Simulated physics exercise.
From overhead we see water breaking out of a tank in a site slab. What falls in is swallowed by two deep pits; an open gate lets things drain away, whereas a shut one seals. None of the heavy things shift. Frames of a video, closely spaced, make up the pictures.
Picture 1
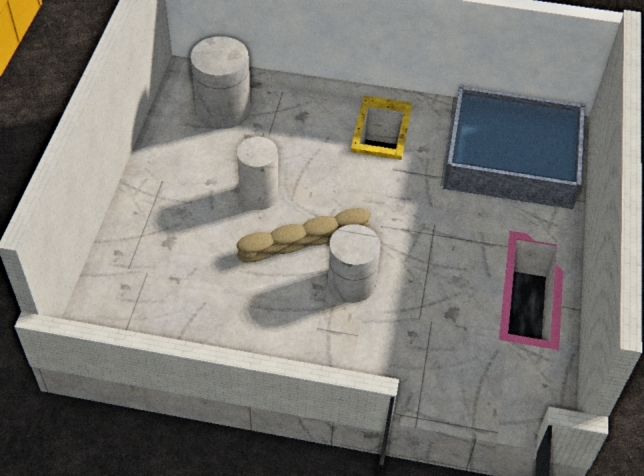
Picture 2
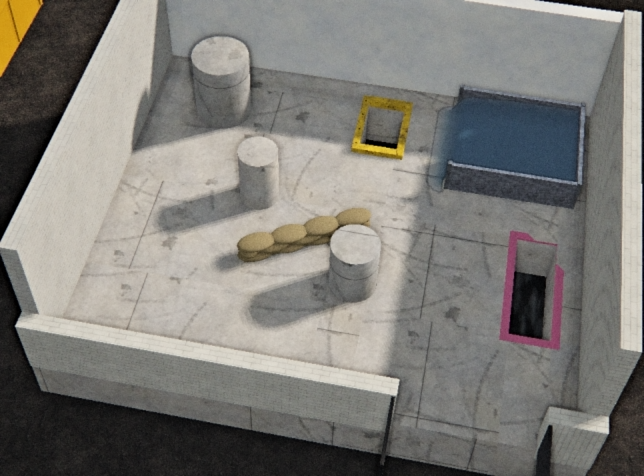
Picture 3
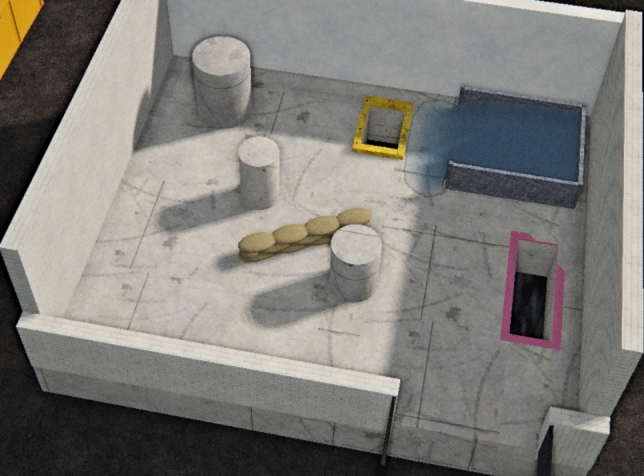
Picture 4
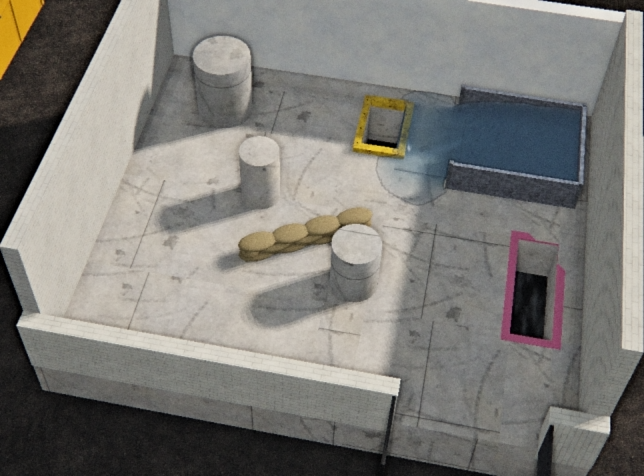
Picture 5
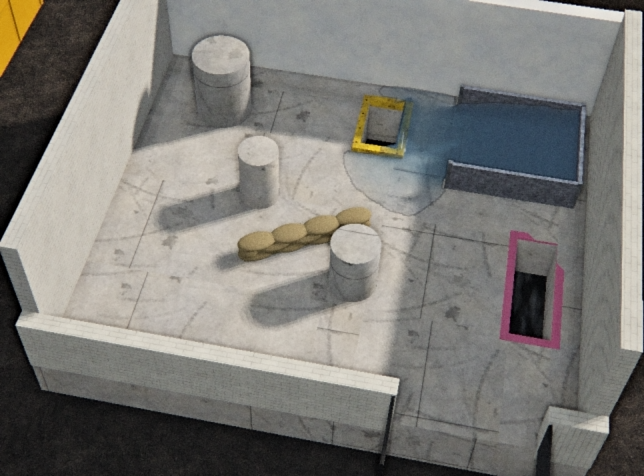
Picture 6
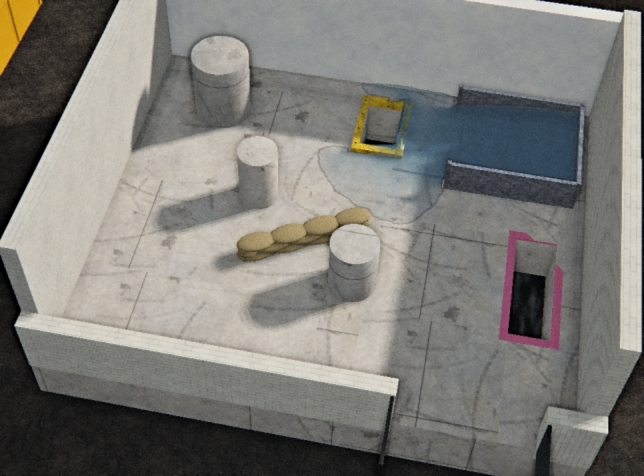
On a walled concrete slab, water pours from a tank's left side, spreading left around a yellow-rimmed pit toward sandbags.
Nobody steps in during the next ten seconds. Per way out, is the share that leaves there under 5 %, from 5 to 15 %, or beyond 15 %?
The gate is nearly idle - draining beneath five per cent, the yellow pit is busy - draining past fifteen per cent, the pink pit is nearly idle - draining beneath five per cent.
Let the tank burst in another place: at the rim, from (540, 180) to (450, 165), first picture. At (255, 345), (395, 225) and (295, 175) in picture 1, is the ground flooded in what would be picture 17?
The first would be still unwetted, the second drenched and the third still unwetted.
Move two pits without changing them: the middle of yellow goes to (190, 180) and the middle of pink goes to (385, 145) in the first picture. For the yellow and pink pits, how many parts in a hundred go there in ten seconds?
Estimated shares - yellow: 0 %; pink: 80 %.
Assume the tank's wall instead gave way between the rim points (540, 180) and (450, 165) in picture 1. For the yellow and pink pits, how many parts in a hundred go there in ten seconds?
Near enough: Yellow 0 percent, pink 25 percent.
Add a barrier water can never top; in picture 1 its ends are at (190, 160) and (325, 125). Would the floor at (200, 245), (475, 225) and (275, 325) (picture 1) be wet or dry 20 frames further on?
Okay, the first comes out soaked, the next left untouched, and the last left untouched.
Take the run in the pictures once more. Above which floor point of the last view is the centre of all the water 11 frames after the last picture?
Roughly (422, 153).
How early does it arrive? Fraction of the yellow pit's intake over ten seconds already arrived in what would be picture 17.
By my reckoning, 80 percent.
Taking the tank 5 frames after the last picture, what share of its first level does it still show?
My figure is about 54 in a hundred.
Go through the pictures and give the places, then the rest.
The first frame shows still water in the tank at (517, 138).
In the second frame, water pours out at (455, 141) and has run to (437, 187).
In the third frame, the front is at (425, 191), out from the gap at (456, 143).
In the fourth frame, the front is at (395, 189), out from the gap at (456, 143).
In the fifth frame, the front is at (349, 161), out from the gap at (455, 143).
In the sixth frame, the front is at (325, 161), out from the gap at (454, 143).
A moment on, water covers 15 % of the floor; the gate 0 %, the yellow pit 11 %, the pink pit 0 %.
Next, water covers 30 % of the floor; the gate 0 %, the yellow pit 18 %, the pink pit 0 %.
Then, water covers 45 % of the floor; the gate 0 %, the yellow pit 23 %, the pink pit 0 %.
Later, water covers 55 % of the floor; the gate 0 %, the yellow pit 24 %, the pink pit 0 %.
In the end, water covers 70 % of the floor; the gate 2 %, the yellow pit 24 %, the pink pit 2 %.
